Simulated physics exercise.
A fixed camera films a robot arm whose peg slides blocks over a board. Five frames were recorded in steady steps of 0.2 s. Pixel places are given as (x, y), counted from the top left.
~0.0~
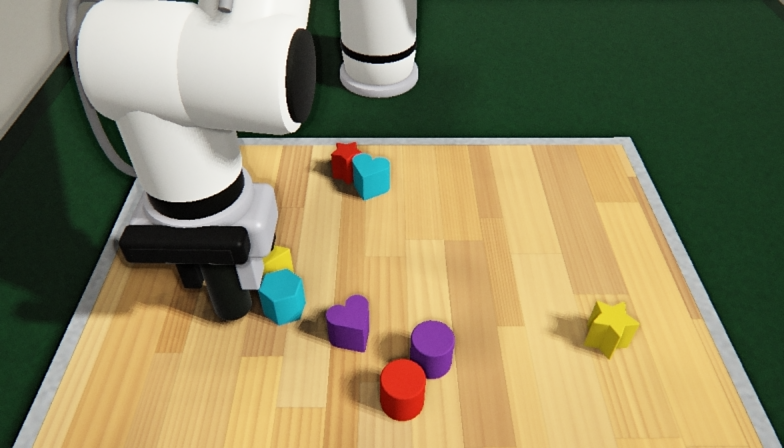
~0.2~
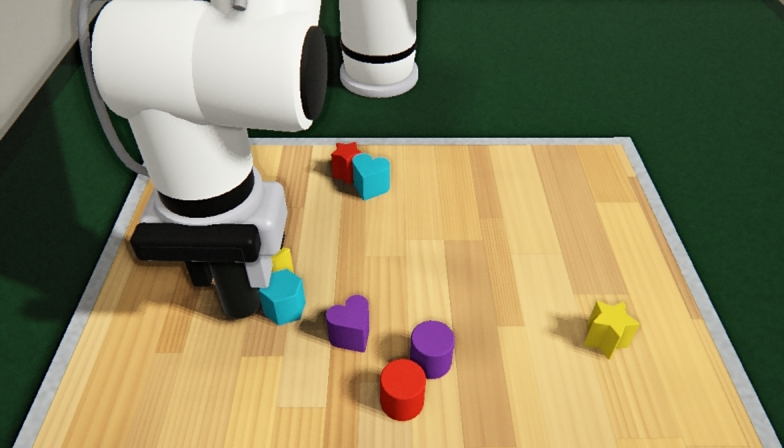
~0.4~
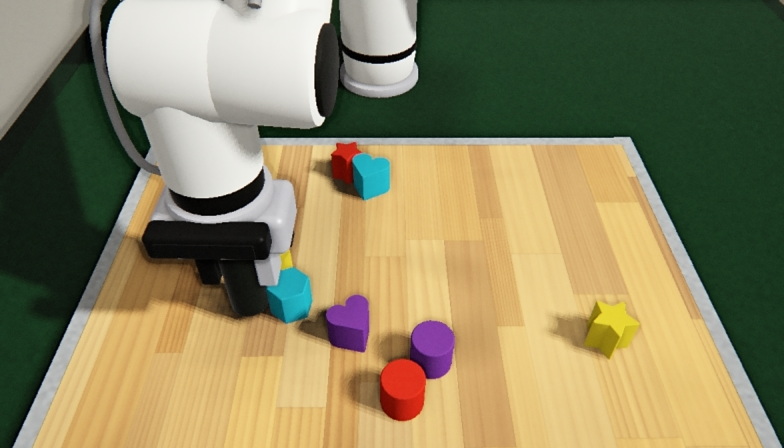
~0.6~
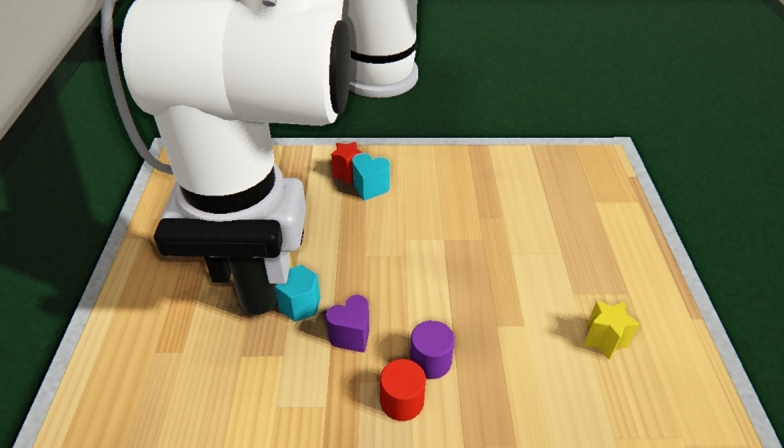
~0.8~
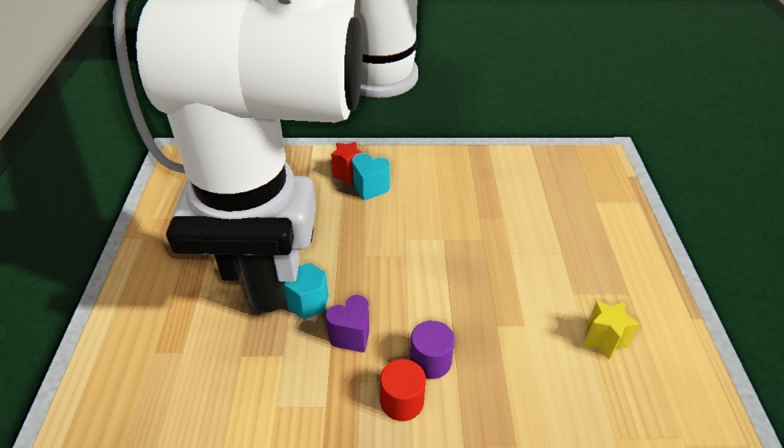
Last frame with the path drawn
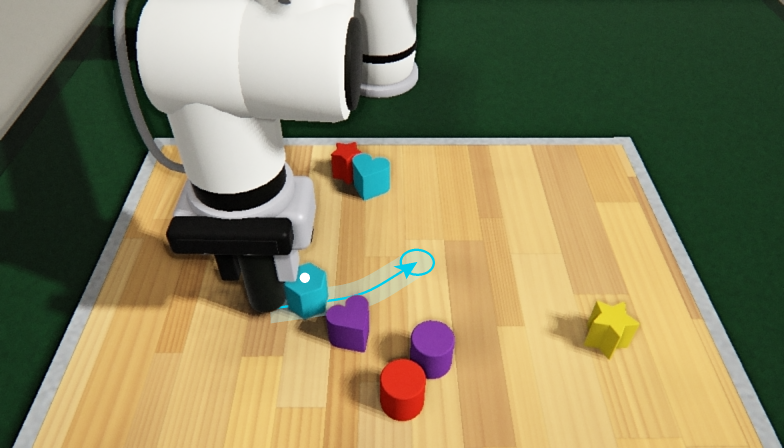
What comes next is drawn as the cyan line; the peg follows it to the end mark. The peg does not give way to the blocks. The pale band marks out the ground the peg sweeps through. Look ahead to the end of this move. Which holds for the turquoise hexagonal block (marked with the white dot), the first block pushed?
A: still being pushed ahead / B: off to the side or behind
My answer is option A.
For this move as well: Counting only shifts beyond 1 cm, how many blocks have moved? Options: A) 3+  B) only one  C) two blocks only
It's B.
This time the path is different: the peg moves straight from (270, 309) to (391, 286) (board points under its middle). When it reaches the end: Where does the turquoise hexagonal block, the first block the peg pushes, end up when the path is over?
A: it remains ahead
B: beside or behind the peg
I'll go with A - it remains ahead.
The line goes from (270, 309) by way of (352, 297) to (417, 262); the dot is on the turquoise hexagonal block.
On the path given first. One third of the way, peg at (324, 292); turquoise hexagonal block at (356, 262), turned 35° anticlockwise.
Two thirds of the way, peg at (377, 278); turquoise hexagonal block at (403, 244), turned 60° anticlockwise.
At the end, peg at (418, 253); yellow three-sided block unmoved; turquoise hexagonal block at (445, 222), turned 50° anticlockwise.
